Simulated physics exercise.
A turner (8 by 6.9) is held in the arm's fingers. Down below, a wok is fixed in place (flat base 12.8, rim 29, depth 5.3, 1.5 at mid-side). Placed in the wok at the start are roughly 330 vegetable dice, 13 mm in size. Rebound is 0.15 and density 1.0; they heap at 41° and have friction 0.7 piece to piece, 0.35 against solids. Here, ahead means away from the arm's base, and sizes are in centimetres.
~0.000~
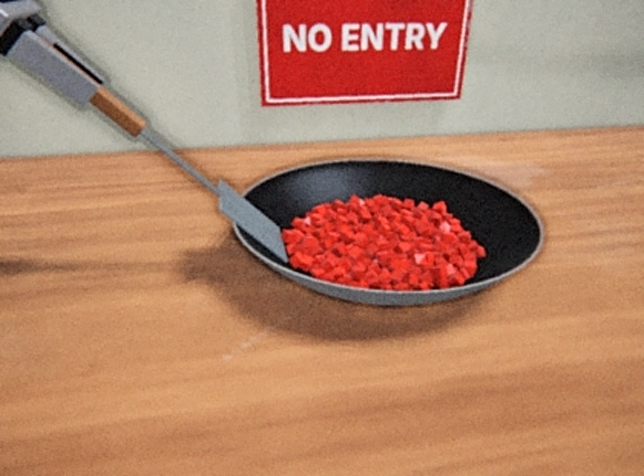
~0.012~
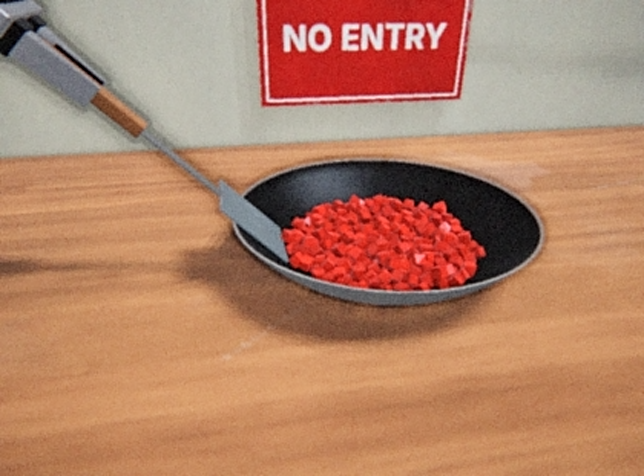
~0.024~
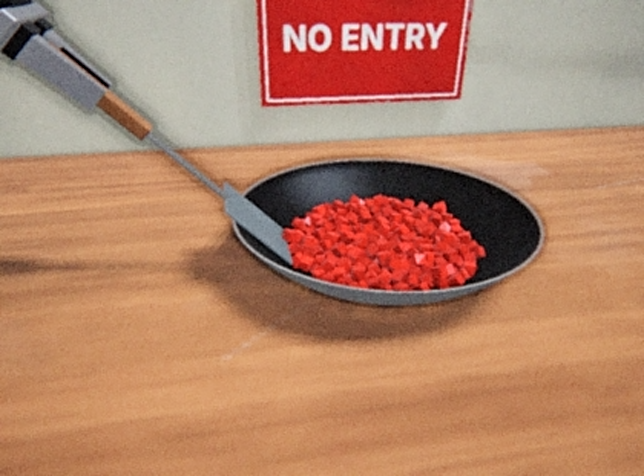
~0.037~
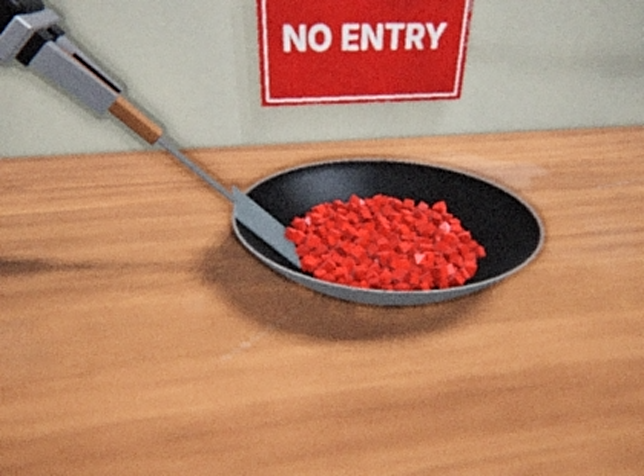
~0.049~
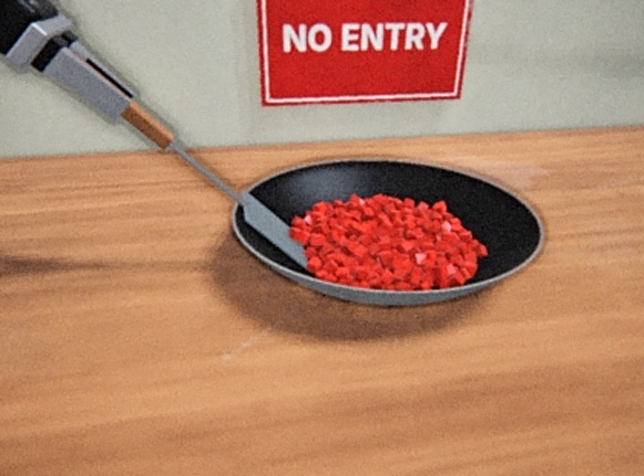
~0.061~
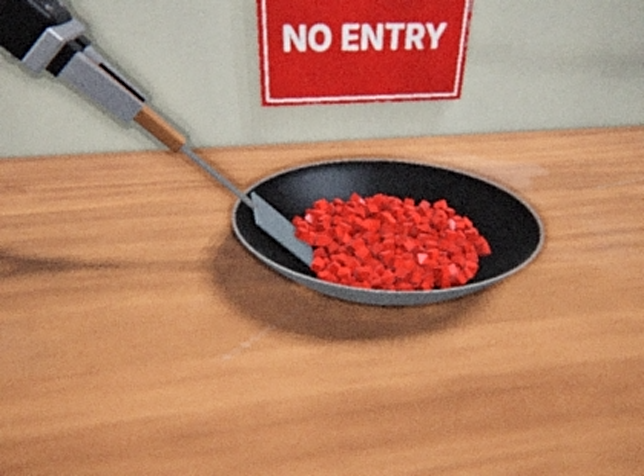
A heap of bright red diced pieces sits in a dark, grey-rimmed pan on a wood-grained surface, seen from slightly above by a still camera. Behind it, a red sign reading "NO ENTRY" hangs on a pale grey-green wall, while a mechanical arm holds a grey turner at left. The turner slides slowly rightward into the pan, nudging the heap's left edge slightly.
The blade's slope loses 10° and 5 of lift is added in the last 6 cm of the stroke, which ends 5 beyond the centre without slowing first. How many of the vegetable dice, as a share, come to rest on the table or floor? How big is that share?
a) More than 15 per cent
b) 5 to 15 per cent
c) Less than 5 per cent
(c) Less than 5 per cent.
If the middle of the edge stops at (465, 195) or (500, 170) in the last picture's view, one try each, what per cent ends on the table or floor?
Close to 10 and close to 35 per cent, respectively.
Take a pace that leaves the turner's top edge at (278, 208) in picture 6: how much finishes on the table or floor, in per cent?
15 %.
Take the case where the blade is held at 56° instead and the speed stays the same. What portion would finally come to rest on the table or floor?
Result, estimated: 0 %.
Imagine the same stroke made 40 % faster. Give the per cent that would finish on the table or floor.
In that case, around 10 per cent would end on the table or floor.
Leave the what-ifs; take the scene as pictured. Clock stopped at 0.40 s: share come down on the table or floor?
It is near 2 percent.
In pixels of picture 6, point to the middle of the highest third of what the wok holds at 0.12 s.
Centre estimated at around (433, 226).
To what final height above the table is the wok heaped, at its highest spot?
About 7.0 centimetres.
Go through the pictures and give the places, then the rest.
Turner top edge at (220, 194), sloping 46°; upper third of the load around (385, 238), from x 290 to 480, top at y 200; 331 in the wok, in the first frame.
Turner top edge at (221, 194), sloping 46°; upper third of the load around (385, 238), from x 290 to 480, top at y 200, in the second frame.
Turner top edge at (225, 196), sloping 46°; upper third of the load around (385, 238), from x 290 to 480, top at y 200, in the third frame.
Turner top edge at (234, 200), sloping 46°; upper third of the load around (384, 238), from x 290 to 480, top at y 200, in the fourth frame.
Turner top edge at (244, 204), sloping 46°; upper third of the load around (385, 234), from x 295 to 480, top at y 200, in the fifth frame.
Turner top edge at (254, 206), sloping 46°; upper third of the load around (390, 230), from x 300 to 485, top at y 200; 331 in the wok, in the sixth frame.
By 0.12 s, sloping 46°, highest piece 5 above the table; 331 in the wok.
By 0.18 s, sloping 42°, highest piece 7 above the table; 331 in the wok.
By 0.40 s, sloping 36°, highest piece 7 above the table; 324 in the wok, 7 on the table or floor.
By 1.45 s, sloping 36°, highest piece 7 above the table; 324 in the wok, 7 on the table or floor.
Final count, 324 in the wok, 7 on the table or floor. That is 2 % on the table or floor.
